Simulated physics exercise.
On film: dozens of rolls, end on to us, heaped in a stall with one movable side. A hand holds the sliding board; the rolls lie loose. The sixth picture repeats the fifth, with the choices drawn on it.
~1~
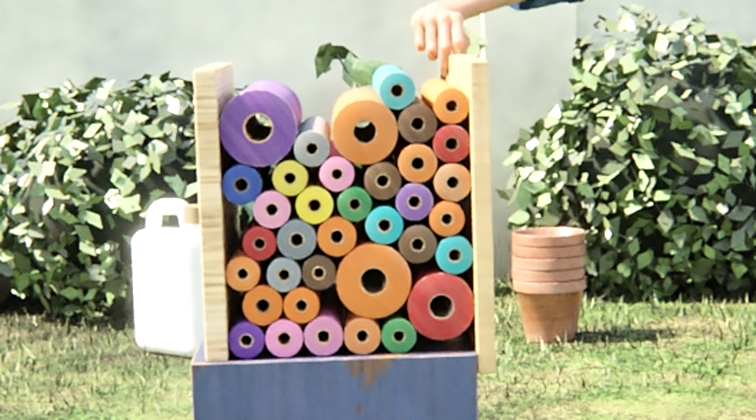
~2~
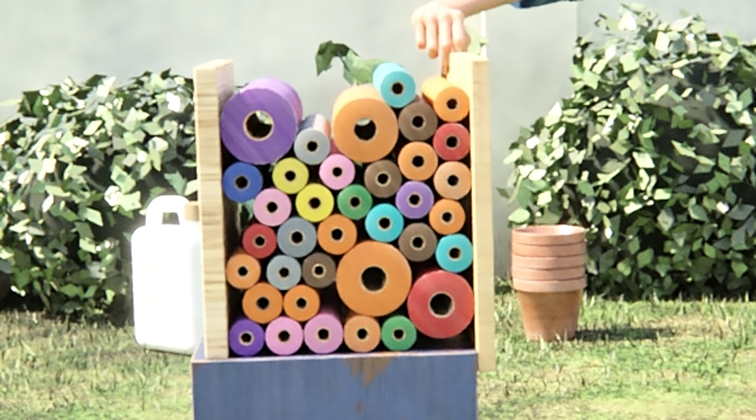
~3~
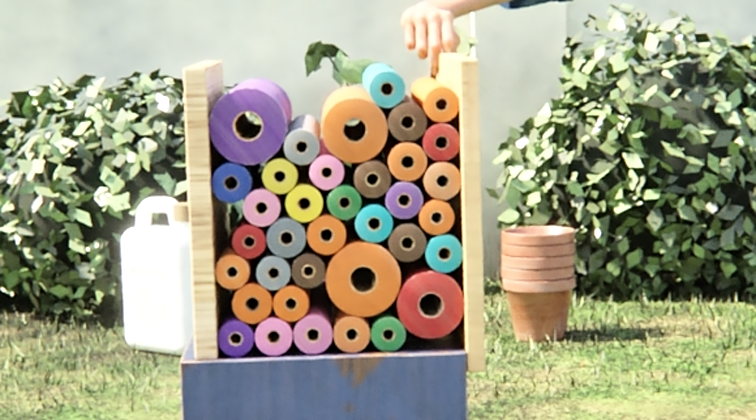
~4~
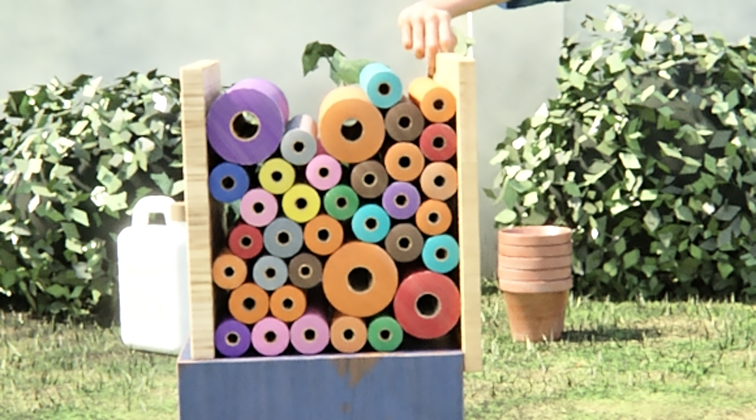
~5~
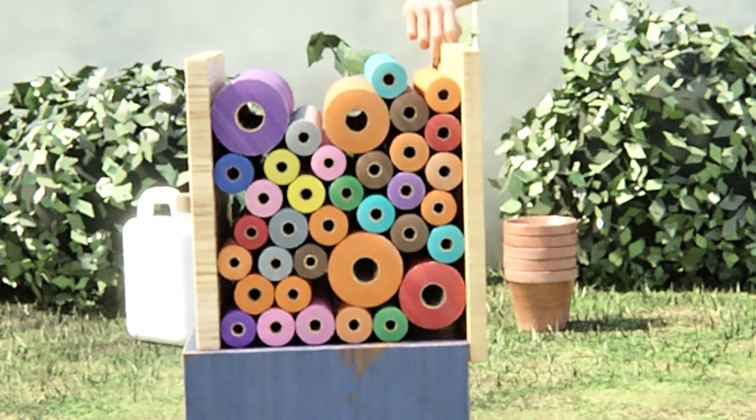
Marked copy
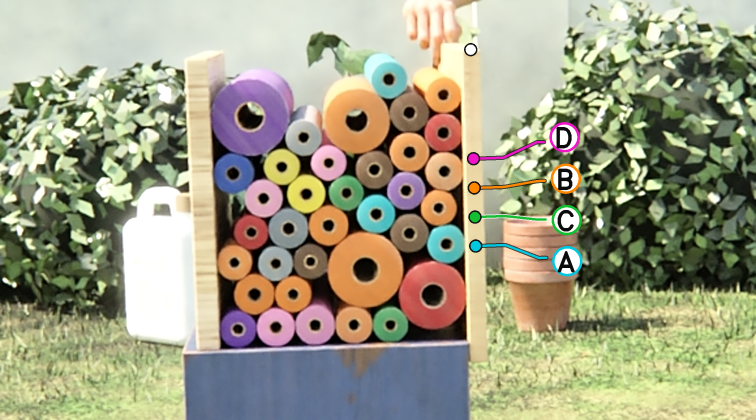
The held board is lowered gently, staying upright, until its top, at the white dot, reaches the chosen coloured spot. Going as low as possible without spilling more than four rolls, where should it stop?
The answer is mark B.
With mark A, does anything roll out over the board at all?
Yes.
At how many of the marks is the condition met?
Two of the four.
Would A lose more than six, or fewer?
It loses more than six.
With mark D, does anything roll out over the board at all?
Yes.
On the copy, A at (476, 246); B at (475, 188); C at (475, 217); D at (474, 159); the white dot at (471, 50).
On B. First, top of the board (462, 112).
Then, top of the board (464, 184).
Finally, top of the board (464, 187), three out over the board.
By contrast, A more than four out over the board; C five out over the board; D one out over the board.
